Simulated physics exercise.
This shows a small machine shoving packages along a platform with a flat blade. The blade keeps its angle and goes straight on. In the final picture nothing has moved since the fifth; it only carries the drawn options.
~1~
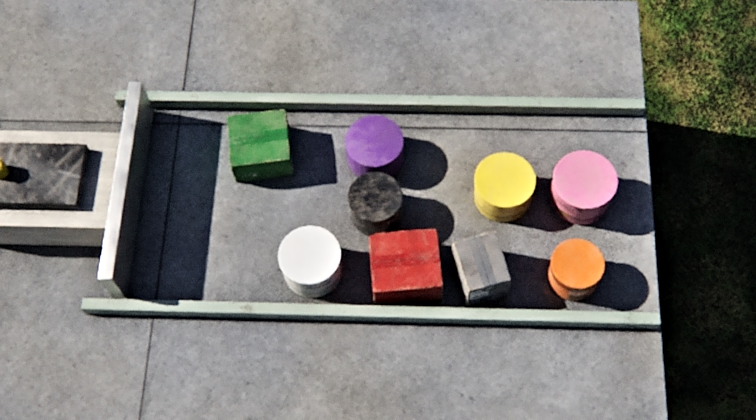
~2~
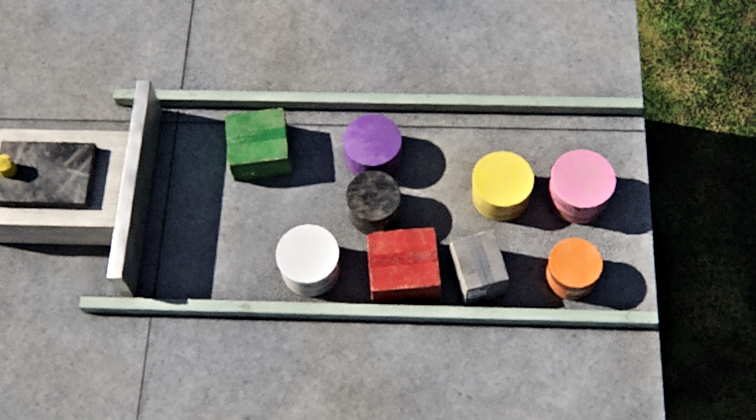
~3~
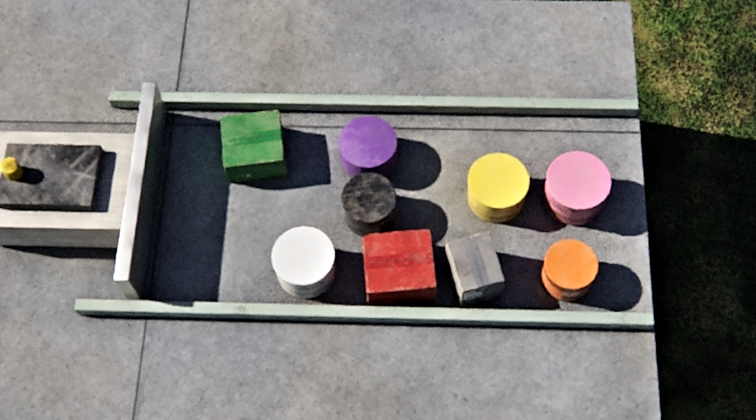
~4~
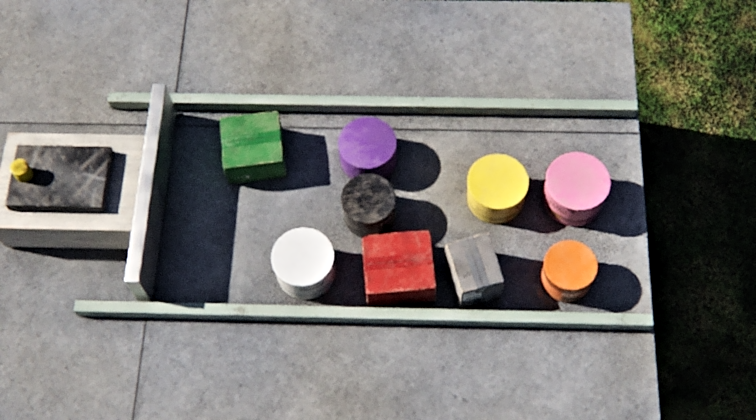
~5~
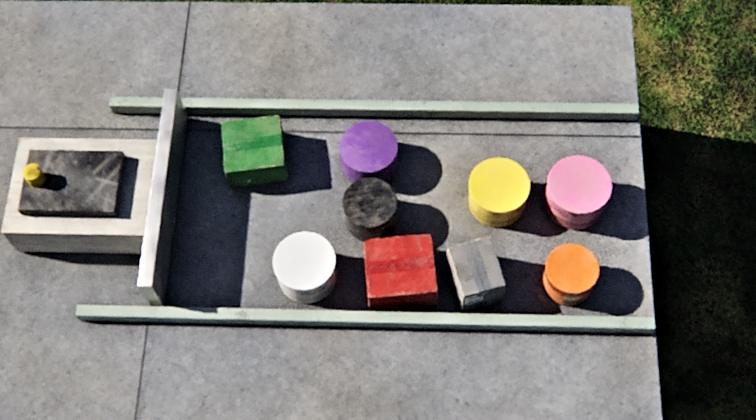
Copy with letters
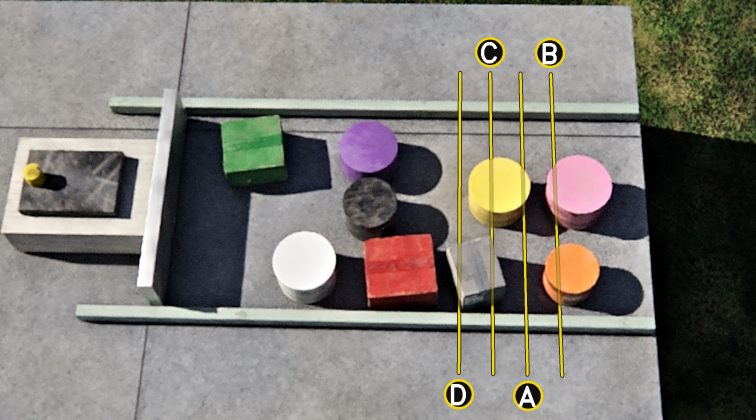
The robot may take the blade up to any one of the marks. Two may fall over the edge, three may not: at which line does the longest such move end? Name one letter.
The farthest such stop is C.
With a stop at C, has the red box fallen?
No.
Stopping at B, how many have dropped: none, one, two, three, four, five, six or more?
In all, five.
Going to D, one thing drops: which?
The orange pail.
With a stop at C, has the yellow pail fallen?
No.
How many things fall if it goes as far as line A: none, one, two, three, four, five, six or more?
By then, three.
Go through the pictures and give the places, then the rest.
Grey parcel (481, 269); red box (405, 267); robot (42, 175), in the first picture.
Robot (51, 173); pink pail (581, 188), in the second picture.
Robot (57, 176); orange pail (569, 271), in the third picture.
Robot (67, 177); yellow pail (497, 190), in the fourth picture.
Robot (80, 182); grey parcel (476, 274); red box (400, 272); black pail (370, 210), in the fifth picture.
On the copy, A at (524, 215); B at (556, 215); C at (492, 214); D at (460, 214).
On C. First, robot (197, 184); white pail (314, 269); purple canister (380, 154).
Then, robot (317, 186); orange pail (605, 278); grey parcel (556, 283).
Finally, robot (407, 187); orange pail over the edge; grey parcel (649, 287); one fallen.
By contrast, A drops three; B drops five; D is within the limit but short.
